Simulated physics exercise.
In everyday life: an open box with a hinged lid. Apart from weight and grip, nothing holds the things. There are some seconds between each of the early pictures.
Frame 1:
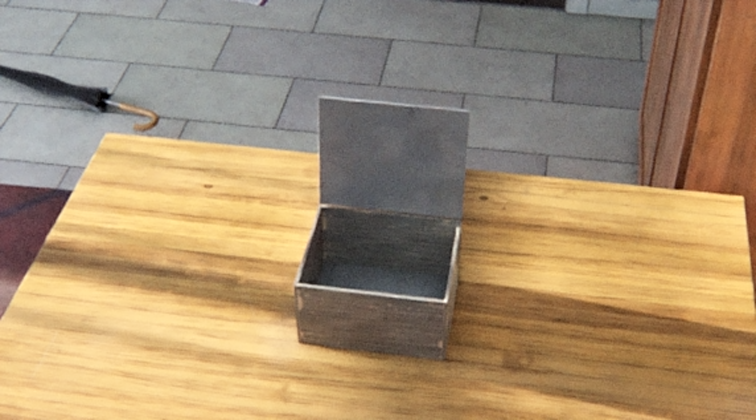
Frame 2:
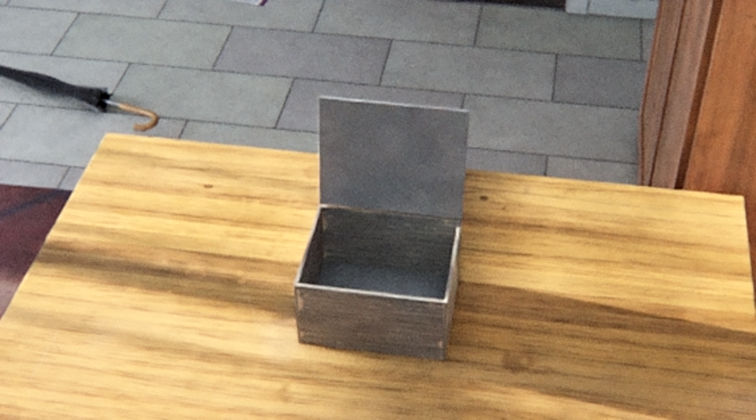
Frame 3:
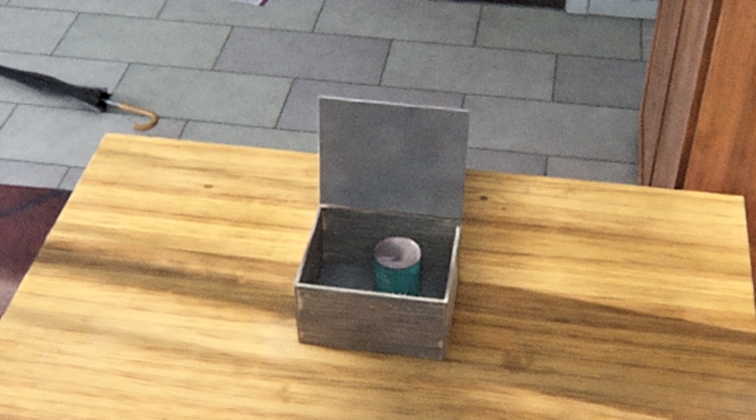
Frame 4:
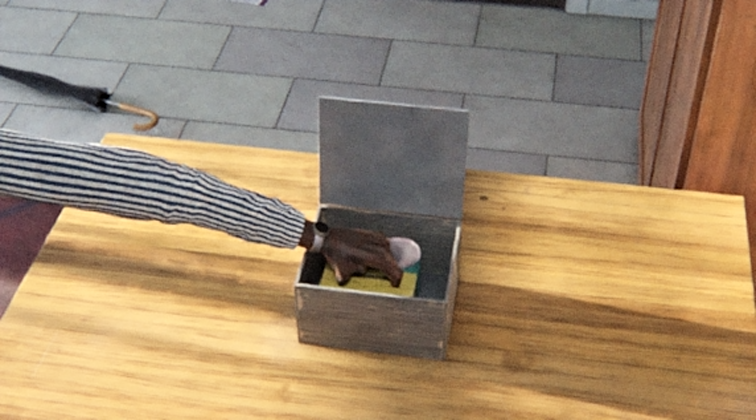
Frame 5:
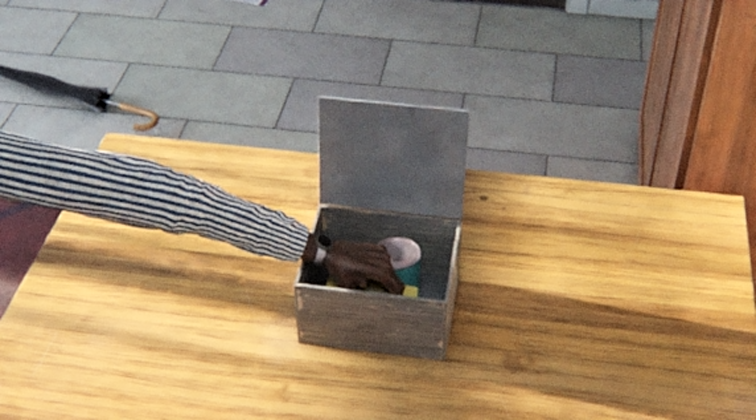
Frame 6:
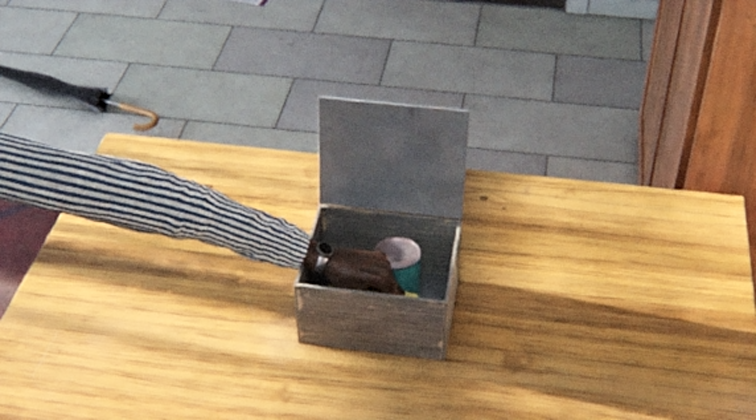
The video shows an open, empty box with a hinged lid on a wooden table; a turquoise tin then appears inside, and a hand in a striped sleeve reaches in from the left, lowering a yellow object beside it.
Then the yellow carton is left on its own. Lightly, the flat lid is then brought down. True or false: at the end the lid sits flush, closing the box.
True.
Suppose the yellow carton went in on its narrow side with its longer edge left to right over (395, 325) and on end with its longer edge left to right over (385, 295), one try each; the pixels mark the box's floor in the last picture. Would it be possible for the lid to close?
First try: The lid comes down fully; second try: The lid stays propped open.
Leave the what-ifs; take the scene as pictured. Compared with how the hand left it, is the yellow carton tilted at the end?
At the finish the yellow carton holds its orientation.
Then, 1.30 s past the last view, lid 78° above the rim.
Then, 1.80 s past the last view, lid 43° above the rim.
Then, 2.10 s past the last view, lid 17° above the rim.
Finally, lid shut; both still in place. Final places as the last picture's camera would see them, yellow carton near (370, 313).
